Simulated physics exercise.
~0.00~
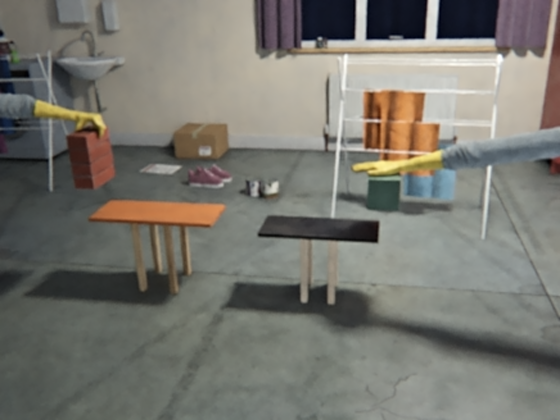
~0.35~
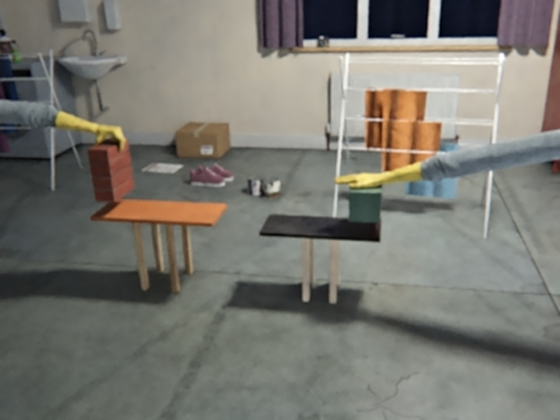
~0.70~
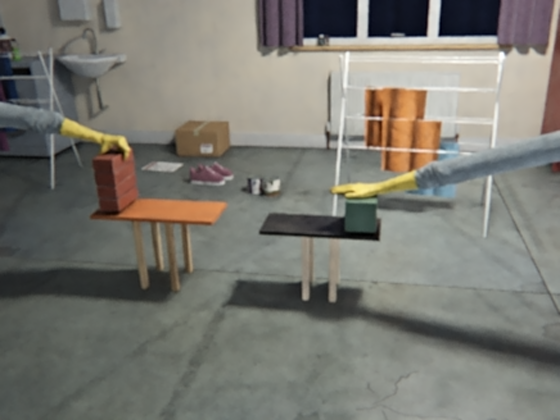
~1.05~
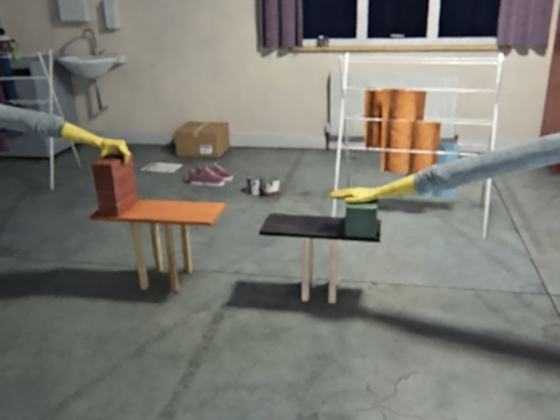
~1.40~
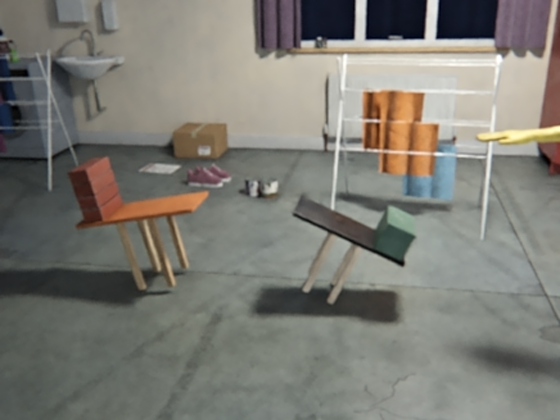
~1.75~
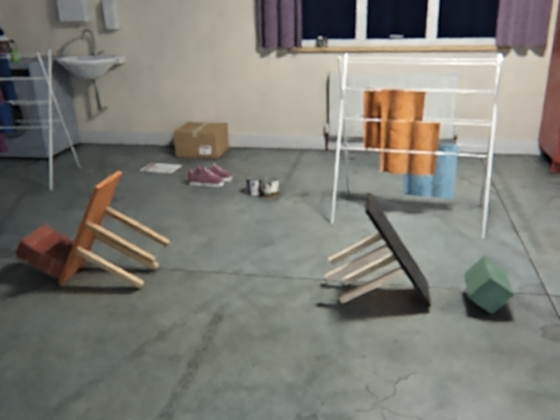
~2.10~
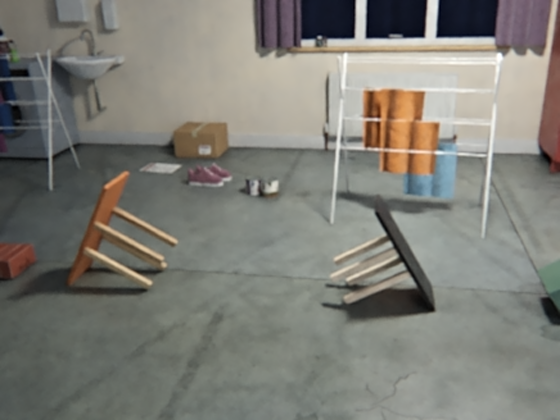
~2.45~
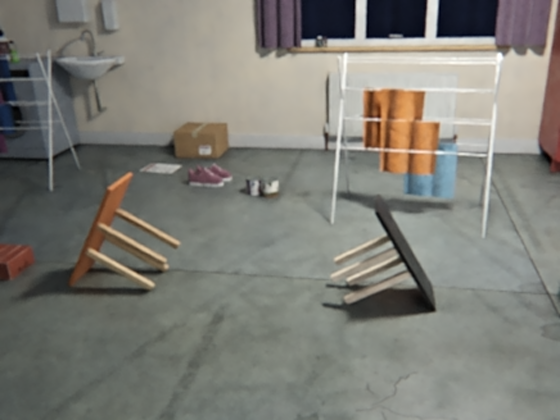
Two yellow-gloved hands setting red and green blocks on small tables' outer ends and letting go, both tables tipping over outward.
